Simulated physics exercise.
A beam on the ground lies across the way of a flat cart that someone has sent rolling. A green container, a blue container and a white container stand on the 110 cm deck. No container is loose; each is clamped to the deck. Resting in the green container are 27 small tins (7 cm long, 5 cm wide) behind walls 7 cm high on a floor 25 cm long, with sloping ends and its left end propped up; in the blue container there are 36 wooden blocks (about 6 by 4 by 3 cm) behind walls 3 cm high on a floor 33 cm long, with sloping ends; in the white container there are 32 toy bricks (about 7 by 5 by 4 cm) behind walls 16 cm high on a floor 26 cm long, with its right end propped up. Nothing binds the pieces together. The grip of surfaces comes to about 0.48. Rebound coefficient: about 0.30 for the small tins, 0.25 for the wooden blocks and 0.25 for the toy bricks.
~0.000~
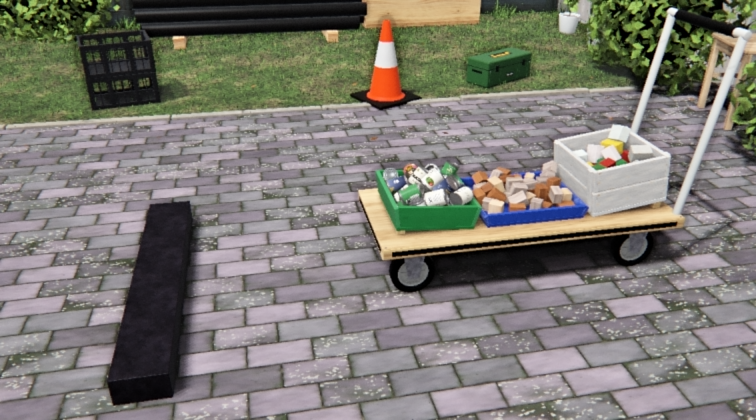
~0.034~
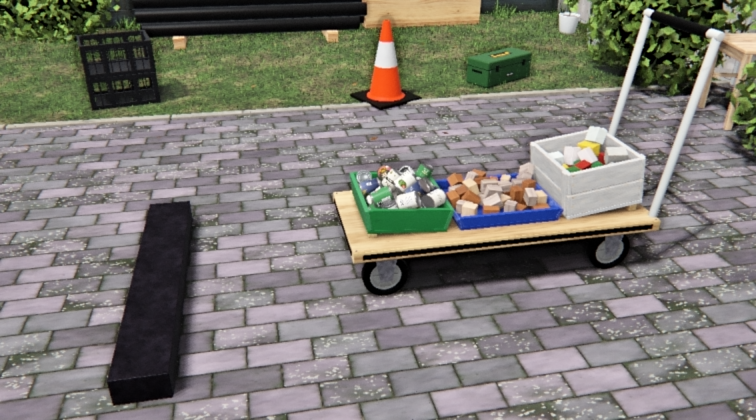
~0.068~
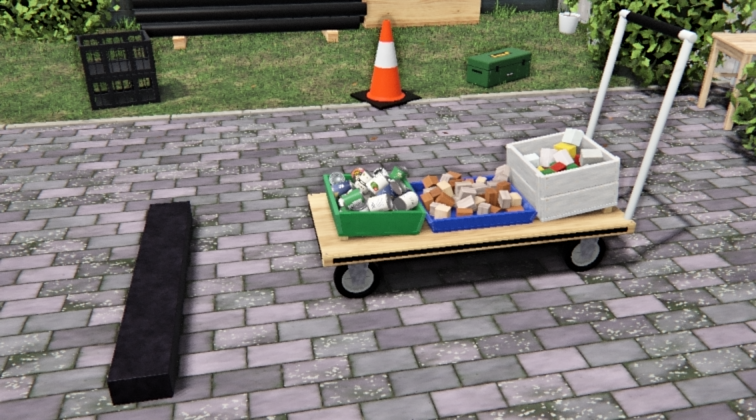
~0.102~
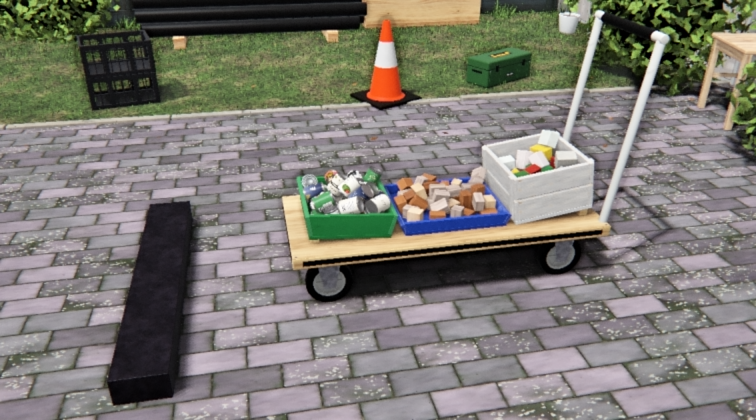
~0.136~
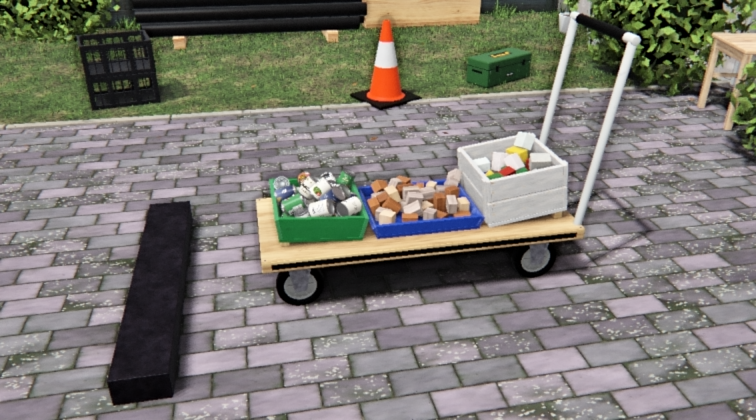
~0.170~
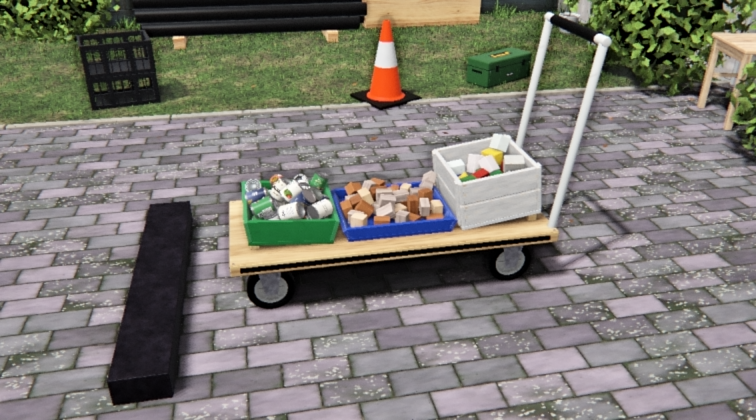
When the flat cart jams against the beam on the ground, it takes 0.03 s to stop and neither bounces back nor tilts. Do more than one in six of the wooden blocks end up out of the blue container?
Yes.
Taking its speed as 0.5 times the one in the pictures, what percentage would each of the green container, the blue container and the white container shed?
In that case the green container sheds 10 per cent, the blue container 0 per cent and the white container 0 per cent.
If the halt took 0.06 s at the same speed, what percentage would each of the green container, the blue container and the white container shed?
In that case green container 30, blue container 20 and white container 10 per cent.
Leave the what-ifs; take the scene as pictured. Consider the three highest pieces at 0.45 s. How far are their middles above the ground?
I'd guess about 52 cm.
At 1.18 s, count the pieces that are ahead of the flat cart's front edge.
Approx. 8 pieces ahead of the front edge.
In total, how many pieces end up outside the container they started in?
About 25 pieces.
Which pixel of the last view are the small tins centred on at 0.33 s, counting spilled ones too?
Around (208, 204) in pixels.
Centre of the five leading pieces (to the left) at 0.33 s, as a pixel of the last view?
Near (184, 201) in pixels.
After 0.23 s, the wheels strike.
After 0.33 s, 2 of 27 out of the green container, 2 of 36 out of the blue container and 0 of 32 out of the white container.
After 0.45 s, 5 of 27 out of the green container, 10 of 36 out of the blue container and 3 of 32 out of the white container.
After 0.68 s, 6 of 27 out of the green container, 12 of 36 out of the blue container and 3 of 32 out of the white container.
When it is over (at 1.18 s), 8 of 27 out of the green container, 12 of 36 out of the blue container and 3 of 32 out of the white container. Asked share, 12 of 36, 33 per cent.
